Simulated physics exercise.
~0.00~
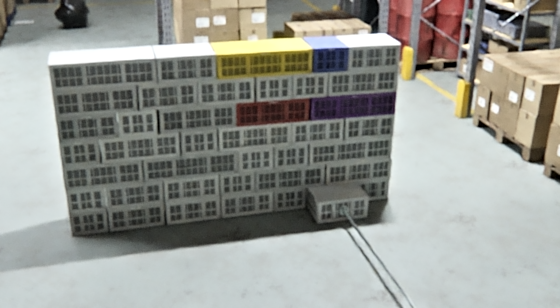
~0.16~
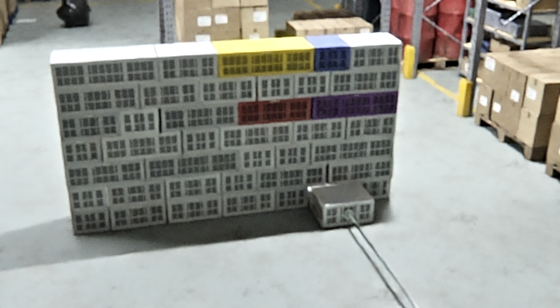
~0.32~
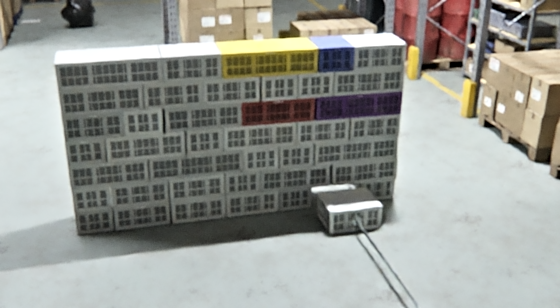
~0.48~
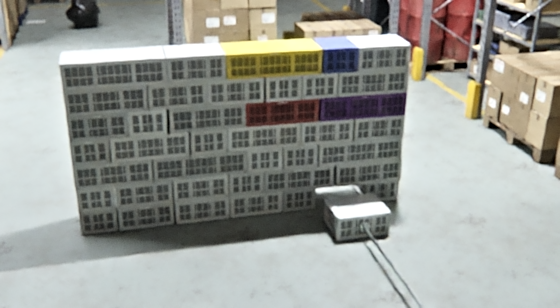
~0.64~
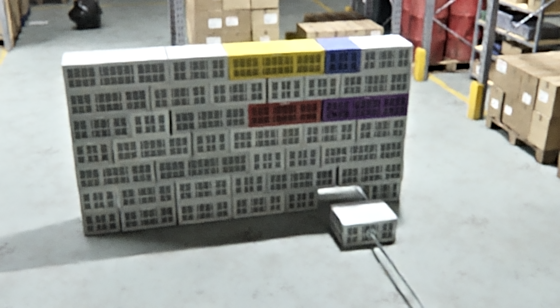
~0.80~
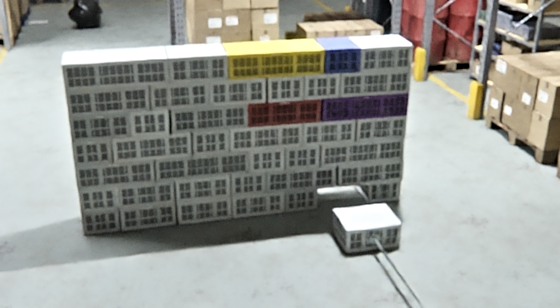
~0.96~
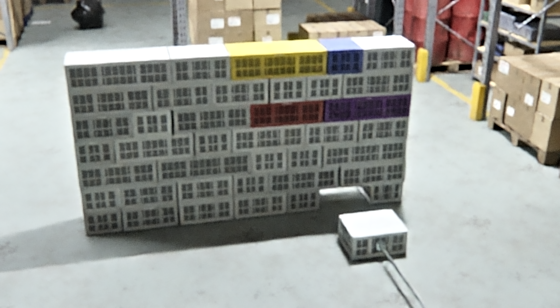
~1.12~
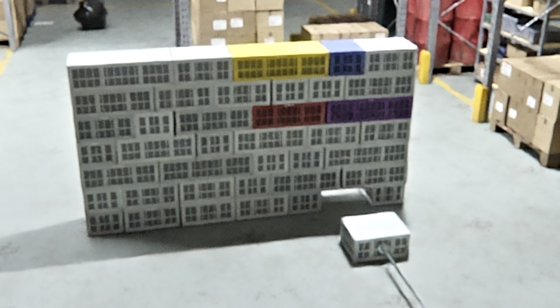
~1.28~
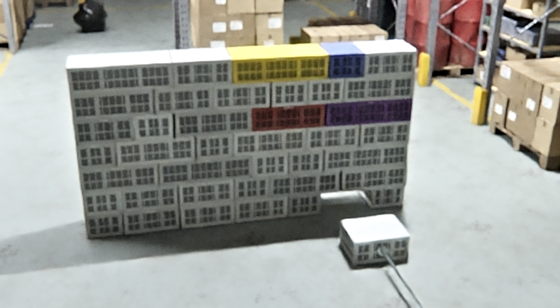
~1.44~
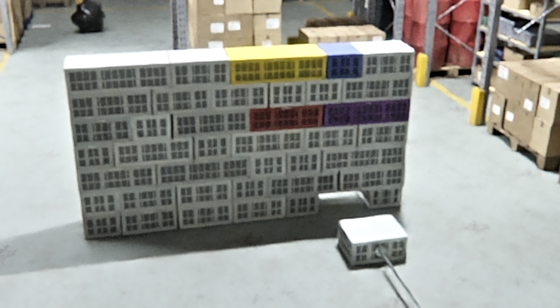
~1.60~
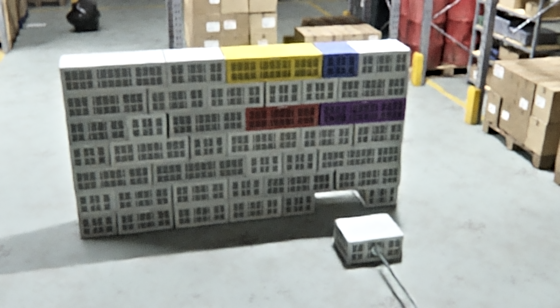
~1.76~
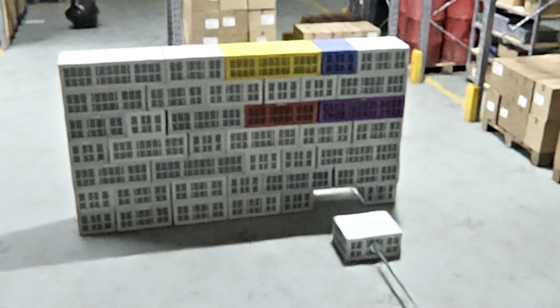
Rigid arm pulling a pale crate from the bottom row of a stacked crate wall, leaving a gap while the wall stays standing.
